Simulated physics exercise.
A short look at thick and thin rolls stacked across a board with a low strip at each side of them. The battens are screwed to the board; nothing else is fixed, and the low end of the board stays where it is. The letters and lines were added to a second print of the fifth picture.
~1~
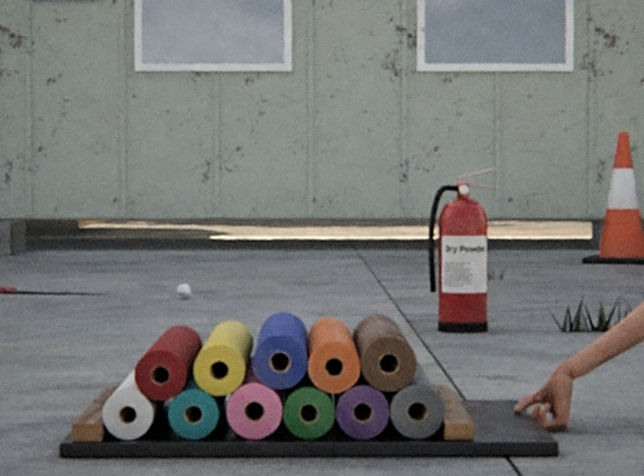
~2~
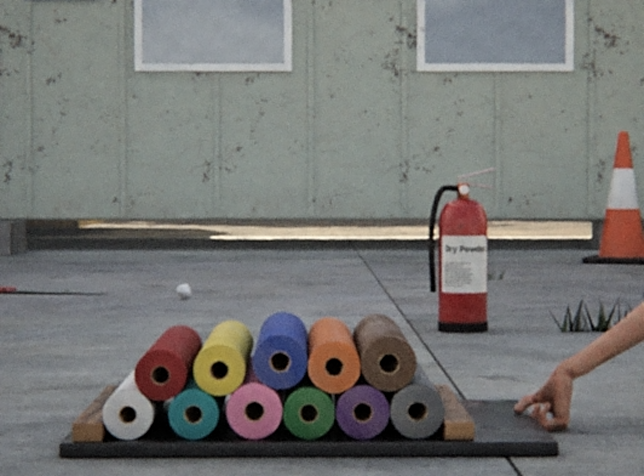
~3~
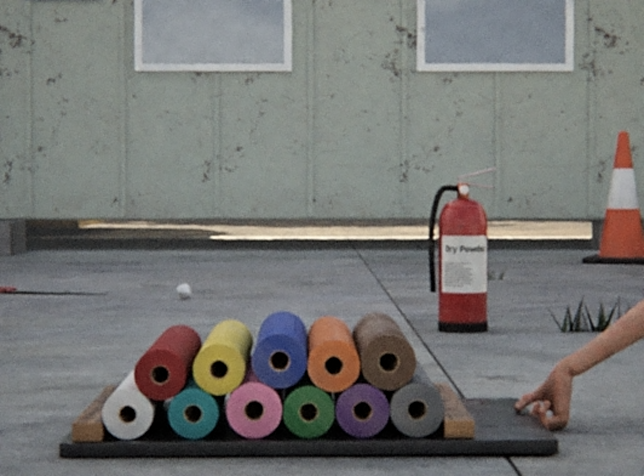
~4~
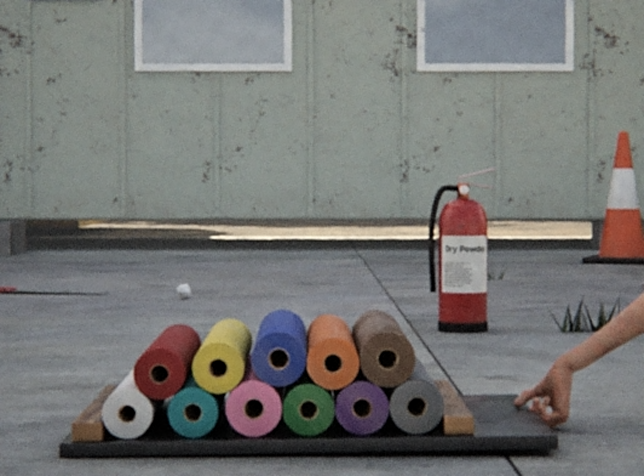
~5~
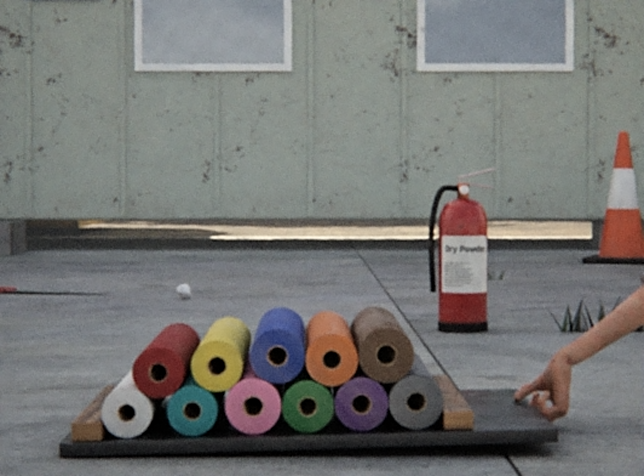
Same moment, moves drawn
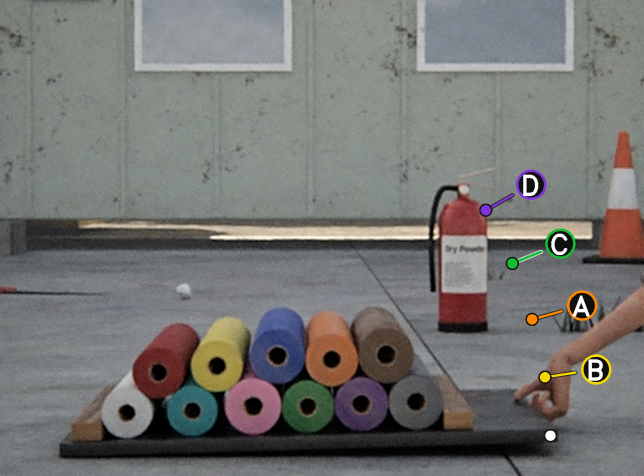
The clip opens on coloured rolls stacked in two rows between wooden strips on a dark board, with a hand at its right end. At first almost nothing moves; then the fingers raise that end very slightly, and the board tilts a little with the rolls still stacked together.
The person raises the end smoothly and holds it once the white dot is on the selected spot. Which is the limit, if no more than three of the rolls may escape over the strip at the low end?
Stop at C.
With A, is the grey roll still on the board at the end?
The grey roll: Yes.
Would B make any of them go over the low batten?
No.
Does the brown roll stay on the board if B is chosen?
Yes.
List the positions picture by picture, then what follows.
In the first picture, purple roll (363, 412); grey roll (417, 412); brown roll (389, 364).
In the second picture, brown roll (389, 364); orange roll (334, 367).
In the third picture, board (308, 416); purple roll (362, 410); grey roll (417, 410); pink roll (254, 410).
In the fourth picture, board (308, 414); white roll (127, 413); turquoise roll (193, 413).
In the fifth picture, board (308, 411); white roll (127, 413); turquoise roll (193, 411).
On the marked copy, A at (532, 320); B at (545, 377); C at (513, 264); D at (486, 210); the white dot at (550, 435).
Following C. Soon after the start, board at 15°.
Later, board at 22°.
In the end, board at 22°, one over the low batten (red).
As for the rest, A one over the low batten (red); B none over the low batten; D five over the low batten.
